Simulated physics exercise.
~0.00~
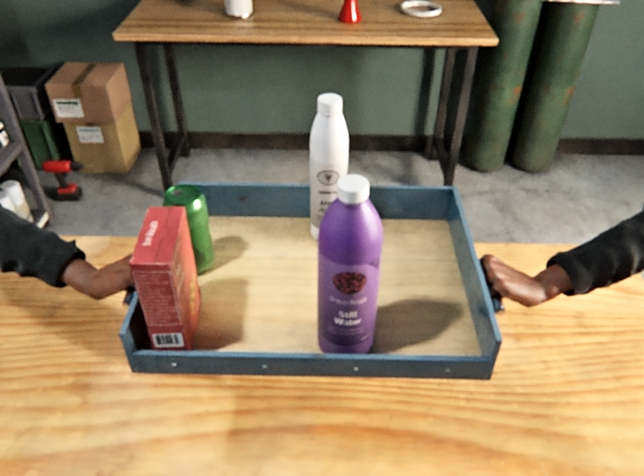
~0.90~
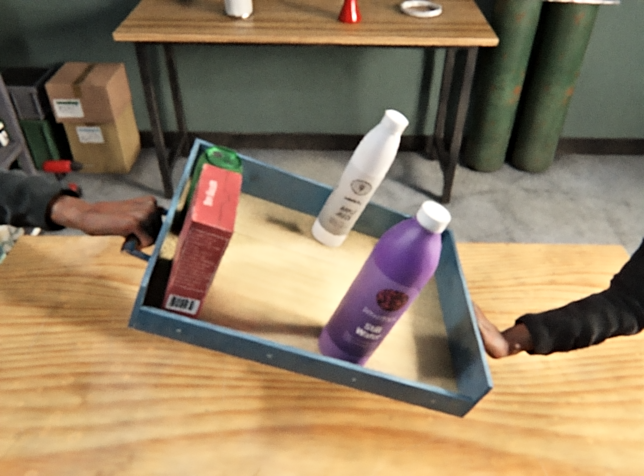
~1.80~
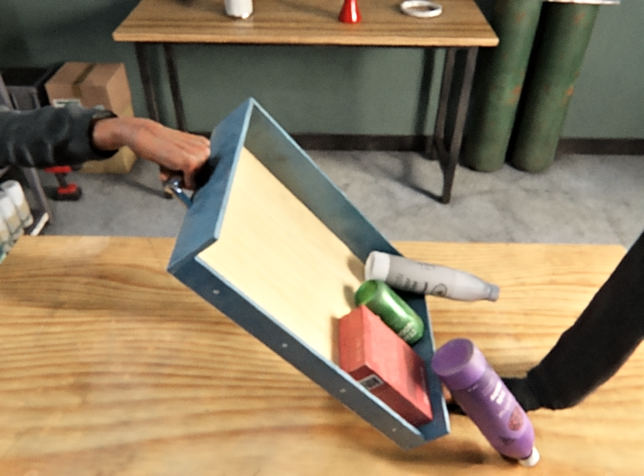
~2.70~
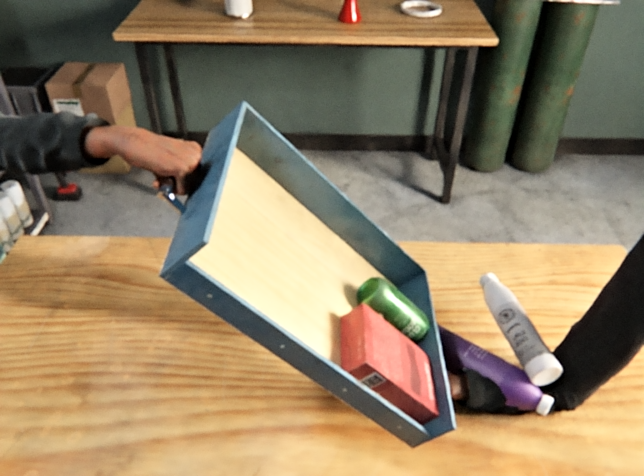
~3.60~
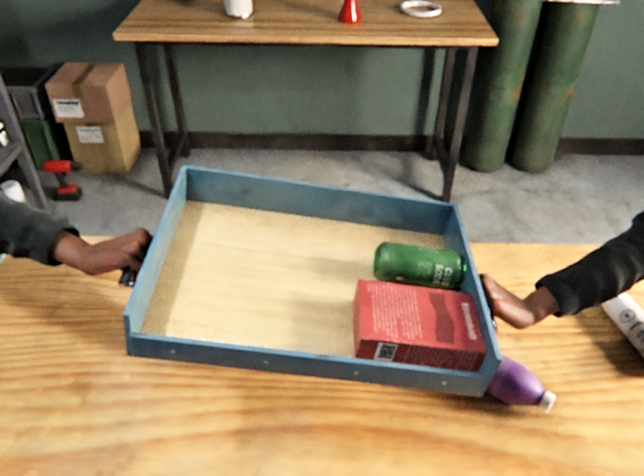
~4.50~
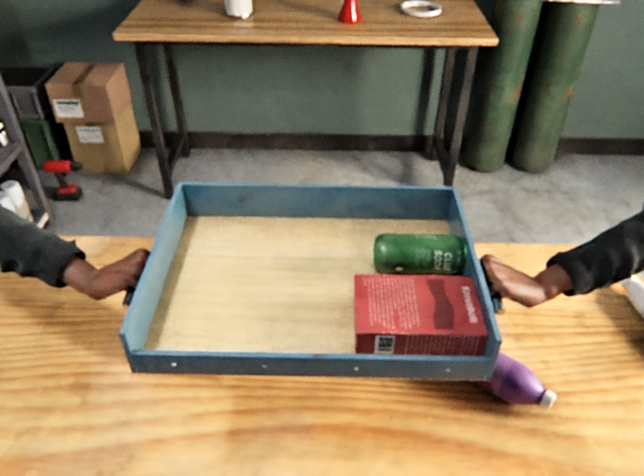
On a wooden table, two hands tilt a blue tray right, spilling out two bottles.
